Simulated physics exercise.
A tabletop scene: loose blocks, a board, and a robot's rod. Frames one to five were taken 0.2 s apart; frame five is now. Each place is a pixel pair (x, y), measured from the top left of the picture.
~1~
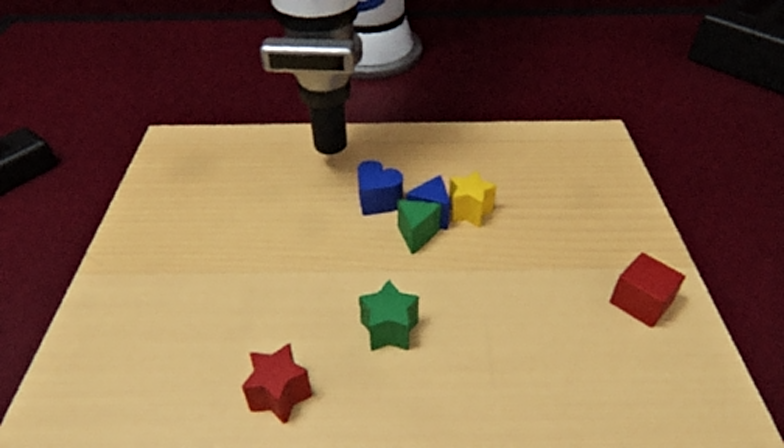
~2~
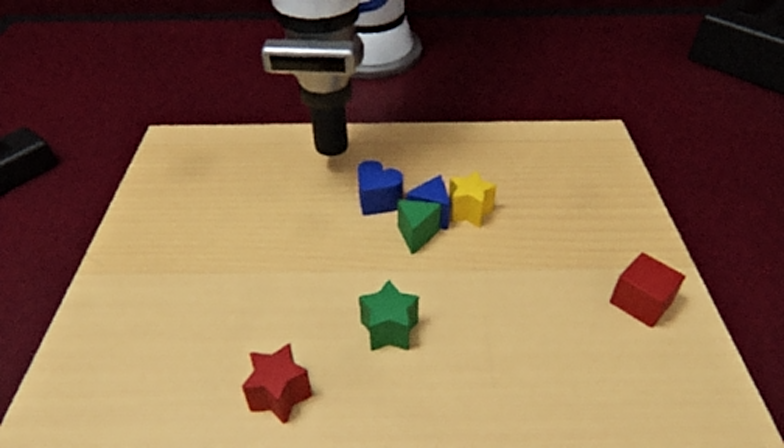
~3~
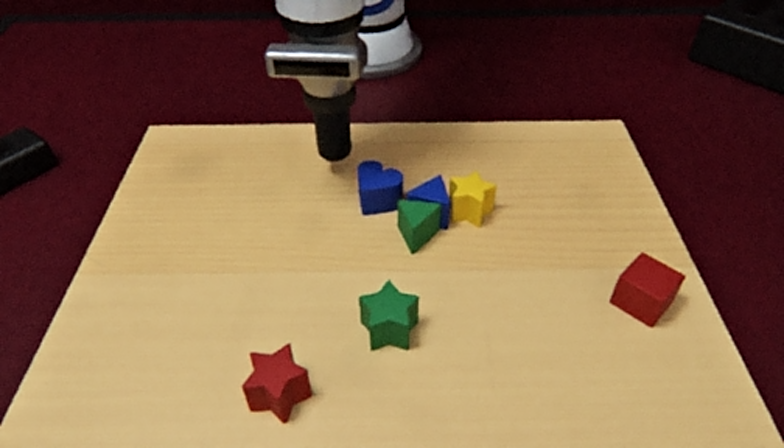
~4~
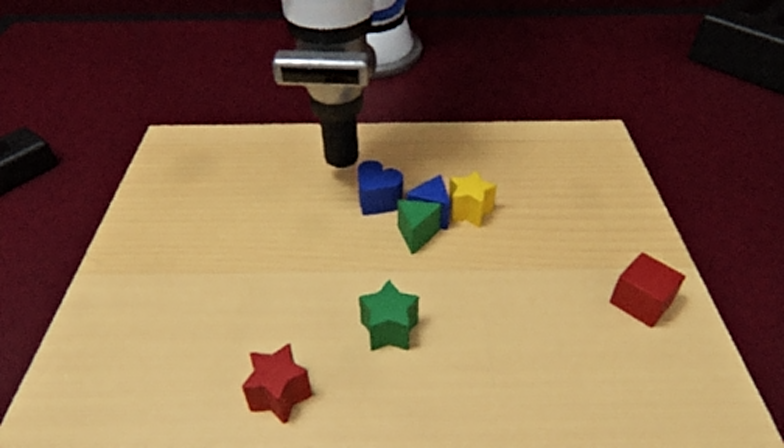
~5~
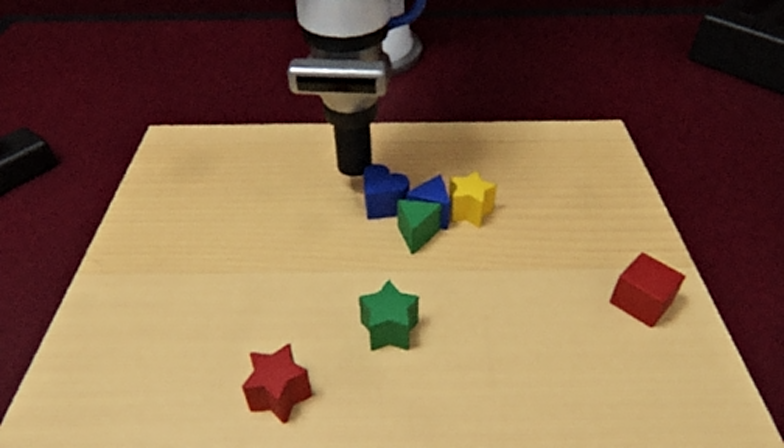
The robot's rod moves slowly right and nudges the blue heart slightly toward the blue triangle.
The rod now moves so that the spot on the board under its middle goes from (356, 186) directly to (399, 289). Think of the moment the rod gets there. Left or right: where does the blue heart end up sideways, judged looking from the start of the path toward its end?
Shifted left.
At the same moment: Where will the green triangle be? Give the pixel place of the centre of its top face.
The middle of its upper face will lie at (484, 250).
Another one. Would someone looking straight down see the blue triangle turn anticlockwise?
Yes, it checks out.
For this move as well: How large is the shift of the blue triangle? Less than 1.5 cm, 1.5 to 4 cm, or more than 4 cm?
Band: 1.5 to 4 cm.
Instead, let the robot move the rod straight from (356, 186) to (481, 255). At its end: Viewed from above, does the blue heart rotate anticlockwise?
No, it doesn't check out.
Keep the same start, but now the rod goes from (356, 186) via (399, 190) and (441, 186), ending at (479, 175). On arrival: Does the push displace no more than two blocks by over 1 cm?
No.
The first path, step by step. One third of the way, rod at (367, 198); blue heart at (403, 209), turned 10° anticlockwise; green triangle at (435, 230), turned 15° anticlockwise; blue triangle at (445, 203), turned 55° anticlockwise; yellow star-shaped block at (476, 185).
Two thirds of the way, rod at (382, 232); blue heart at (429, 236), turned 45° anticlockwise; green triangle at (463, 247), turned 60° anticlockwise; blue triangle at (452, 208), turned 85° anticlockwise; yellow star-shaped block at (476, 185).
At the end, rod at (399, 270); blue heart at (448, 255), turned 95° anticlockwise; green triangle at (484, 250), turned 110° anticlockwise; blue triangle at (452, 208), turned 85° anticlockwise; yellow star-shaped block at (476, 185).
